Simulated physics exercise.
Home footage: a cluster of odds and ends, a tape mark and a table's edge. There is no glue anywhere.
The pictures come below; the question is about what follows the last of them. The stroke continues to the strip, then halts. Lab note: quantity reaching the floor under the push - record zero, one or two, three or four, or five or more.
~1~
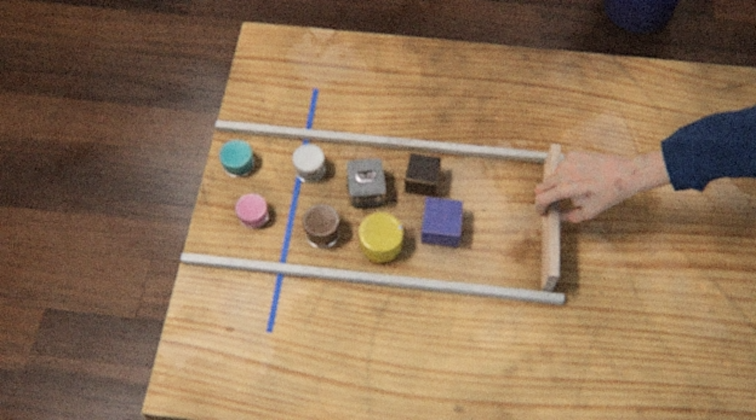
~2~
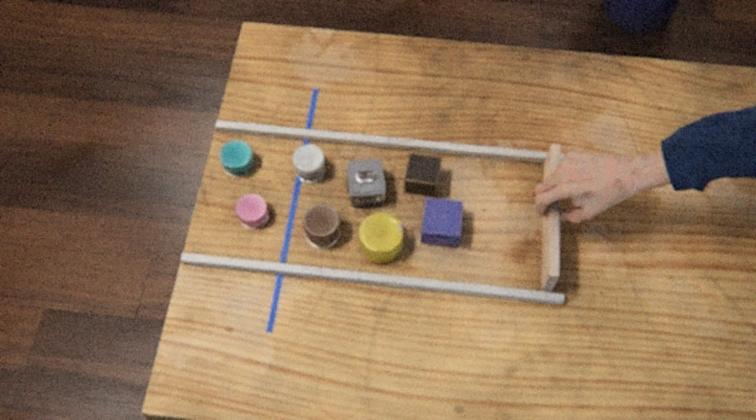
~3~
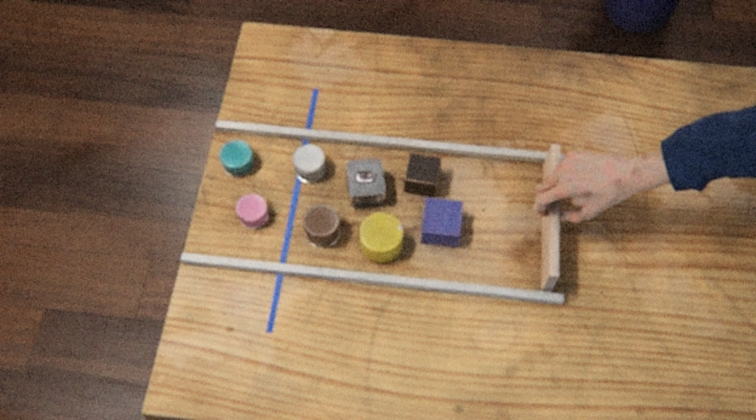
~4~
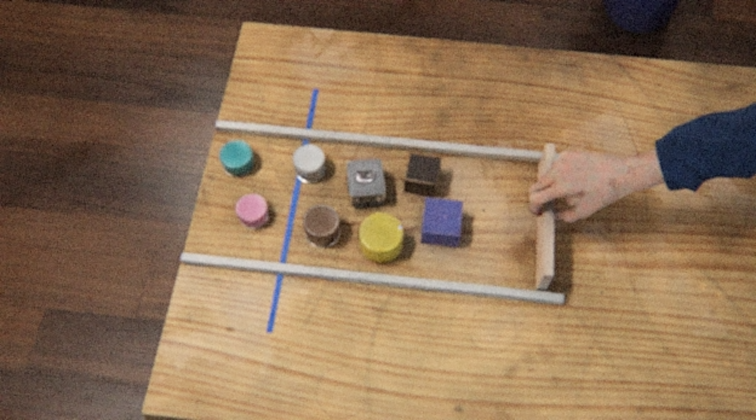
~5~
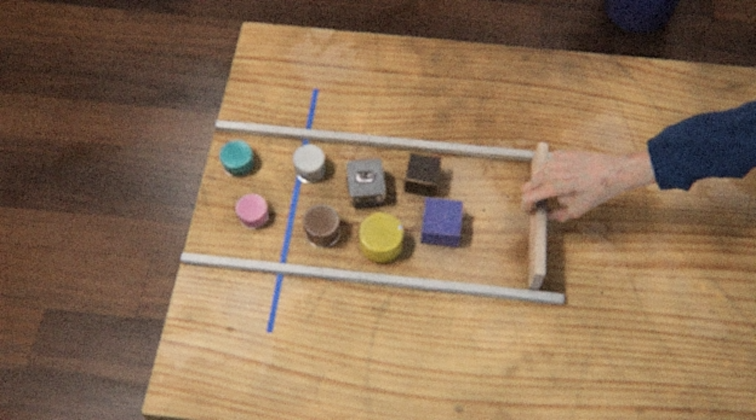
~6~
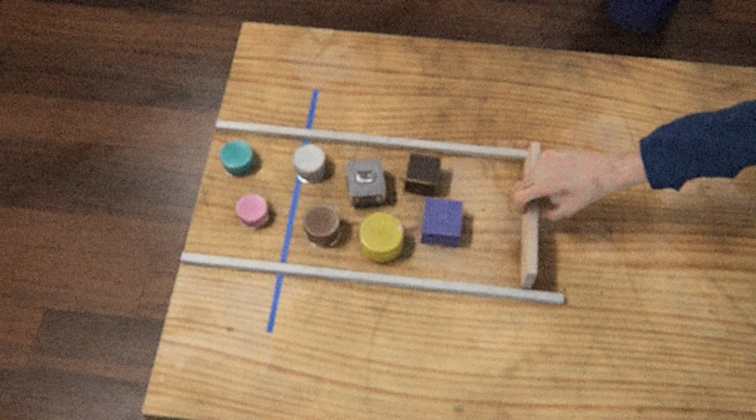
Recorded: One or two.
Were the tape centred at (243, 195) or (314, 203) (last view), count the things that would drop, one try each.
You'd find 5 and then 0 on the floor.
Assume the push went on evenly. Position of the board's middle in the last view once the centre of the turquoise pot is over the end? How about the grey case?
Turquoise pot over the end: About (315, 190). Grey case over the end: About (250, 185).
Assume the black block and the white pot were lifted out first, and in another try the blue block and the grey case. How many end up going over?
The counts: 0 and 0.
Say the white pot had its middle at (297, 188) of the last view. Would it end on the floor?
The answer: It keeps its place.
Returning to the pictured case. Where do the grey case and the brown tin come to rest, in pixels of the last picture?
First object about (247, 167); second object about (233, 219).
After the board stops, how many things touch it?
The answer is 3.
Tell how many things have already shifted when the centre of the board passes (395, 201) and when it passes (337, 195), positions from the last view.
Respectively 5 and 8.
A little later, none off yet; turquoise pot at rest near (237, 159); pink tin at rest near (253, 212); white pot at rest near (309, 164).
When it is over, the number that fall off is one or two; down, turquoise pot.
